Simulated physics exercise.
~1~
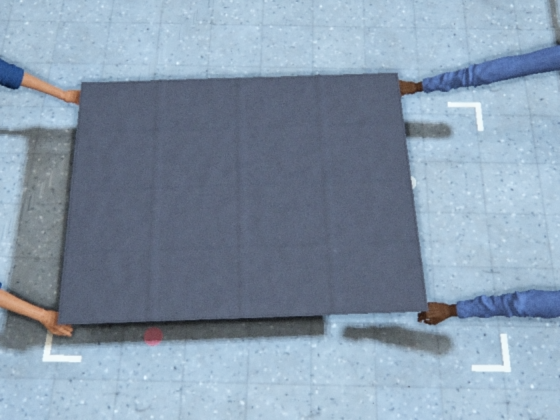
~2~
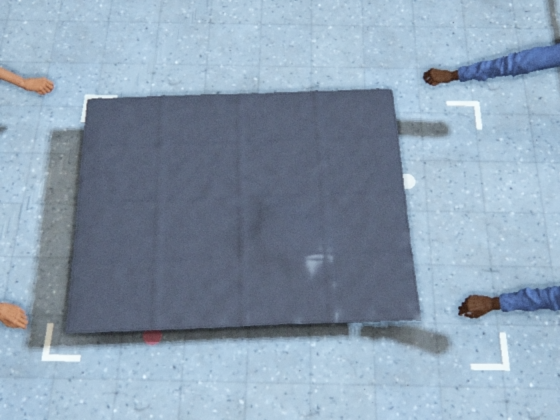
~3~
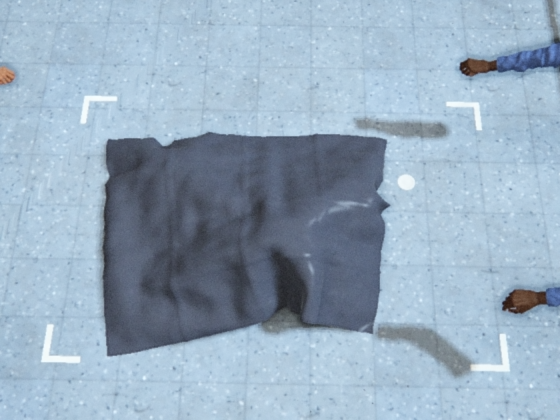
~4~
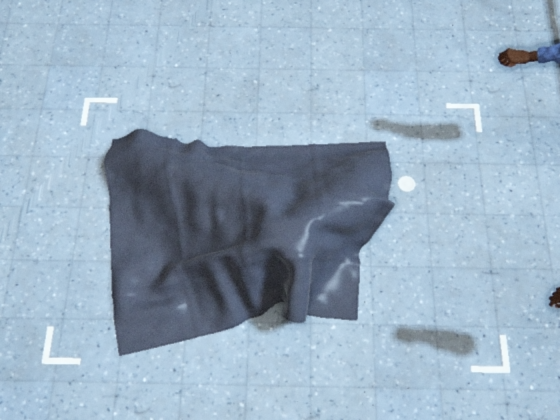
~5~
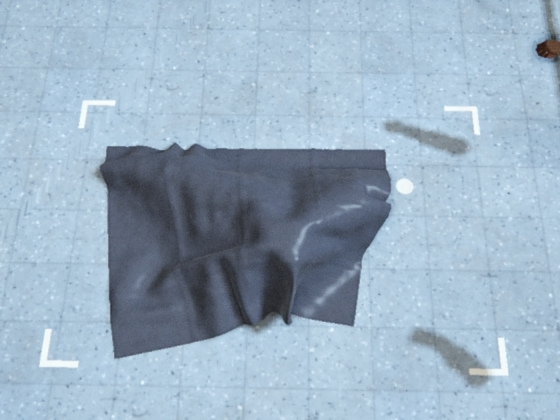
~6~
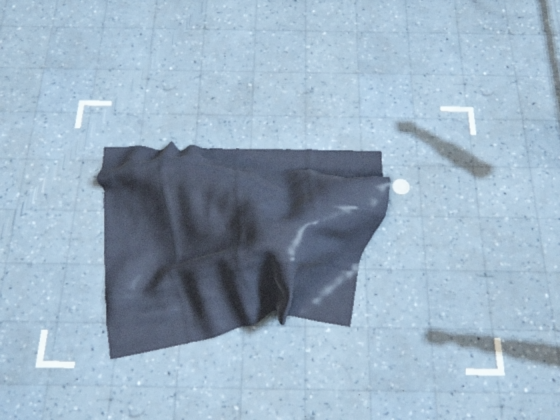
To begin with, four hands, two on each side, hold a dark slate-coloured cloth stretched flat above a pale blue speckled floor with white corner marks. The hands let go and draw back to the left and right as the cloth starts to drop, a bit of pinkish red still peeking out below its lower edge. The cloth then lands and buckles into folds, hiding the pinkish patch, while a small white saucer shows just beyond its right side. Its right part shifts and creases a little more as the hands leave. Finally it lies rumpled and still, the white saucer uncovered.
